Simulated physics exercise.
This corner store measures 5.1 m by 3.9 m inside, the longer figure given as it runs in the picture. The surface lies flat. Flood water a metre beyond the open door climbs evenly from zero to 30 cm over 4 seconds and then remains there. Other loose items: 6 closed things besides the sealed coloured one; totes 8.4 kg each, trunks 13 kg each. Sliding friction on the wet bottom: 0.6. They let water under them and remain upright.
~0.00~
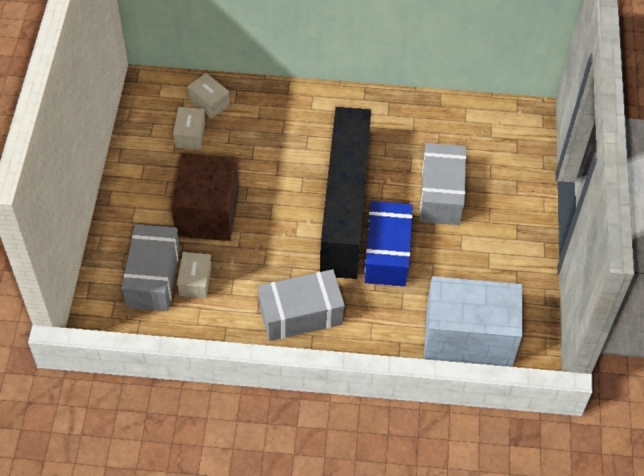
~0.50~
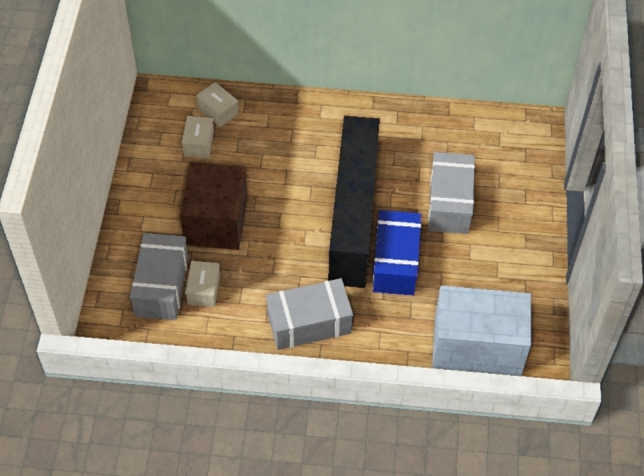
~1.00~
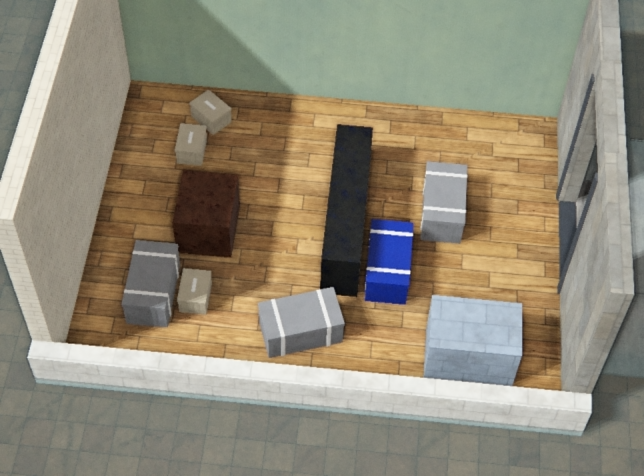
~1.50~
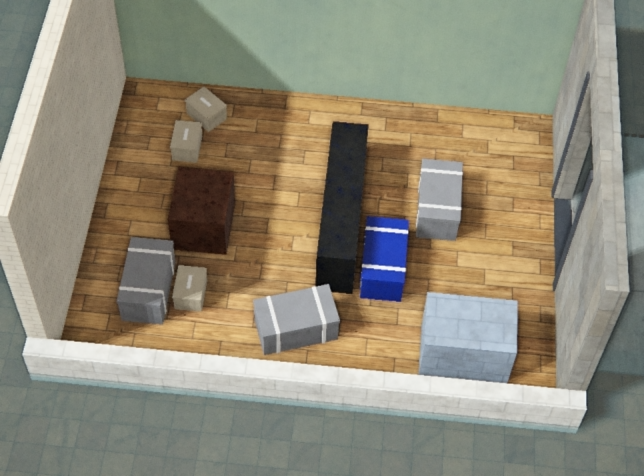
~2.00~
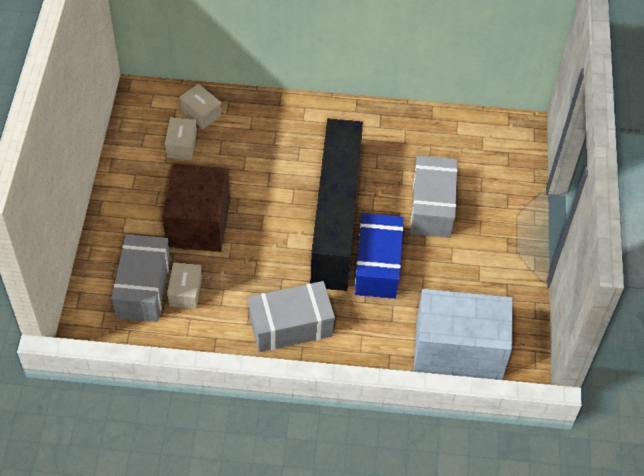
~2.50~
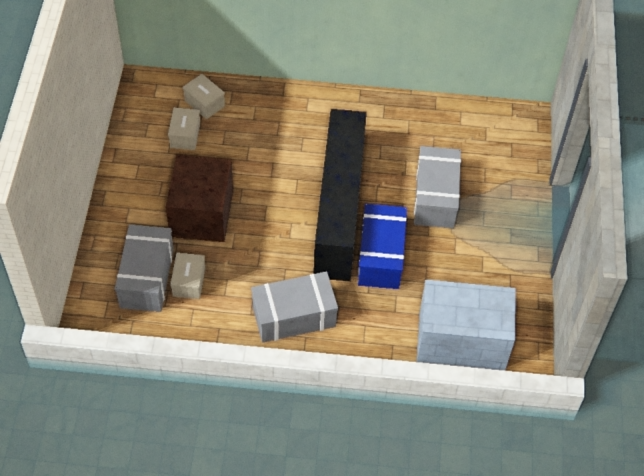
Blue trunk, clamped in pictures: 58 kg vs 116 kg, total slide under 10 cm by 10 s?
It stays steady with only the greater amount.
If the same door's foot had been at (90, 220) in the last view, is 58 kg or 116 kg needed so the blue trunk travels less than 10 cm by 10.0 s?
The light one suffices.
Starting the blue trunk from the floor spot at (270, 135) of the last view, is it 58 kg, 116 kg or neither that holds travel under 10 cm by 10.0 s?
Result: Both pass.
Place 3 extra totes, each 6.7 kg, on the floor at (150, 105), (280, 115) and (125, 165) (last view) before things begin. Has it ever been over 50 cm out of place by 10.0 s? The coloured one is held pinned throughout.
Result, in order - exceeds it; exceeds it; exceeds it.
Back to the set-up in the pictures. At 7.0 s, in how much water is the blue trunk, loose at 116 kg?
About 15 cm.
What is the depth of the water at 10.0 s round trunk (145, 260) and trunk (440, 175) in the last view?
Depth approx. 10 cm / 7 cm.
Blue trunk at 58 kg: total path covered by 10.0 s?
Some 140 cm in all.
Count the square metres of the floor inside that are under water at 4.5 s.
Some 7.0 m2 of it.
After 3.5 s the blue trunk would be 0 cm from its start with 58 kg and 0 cm from its start with 116 kg; 4 cm of water round it then.
After 4.5 s the blue trunk would be 0 cm from its start with 58 kg and 0 cm from its start with 116 kg; 10 cm of water round it then.
After 7.0 s the blue trunk would be 59 cm from its start with 58 kg and 0 cm from its start with 116 kg; 15 cm of water round it then.
After 10.0 s the blue trunk would be 130 cm from its start with 58 kg and 0 cm from its start with 116 kg; 18 cm of water round it then.
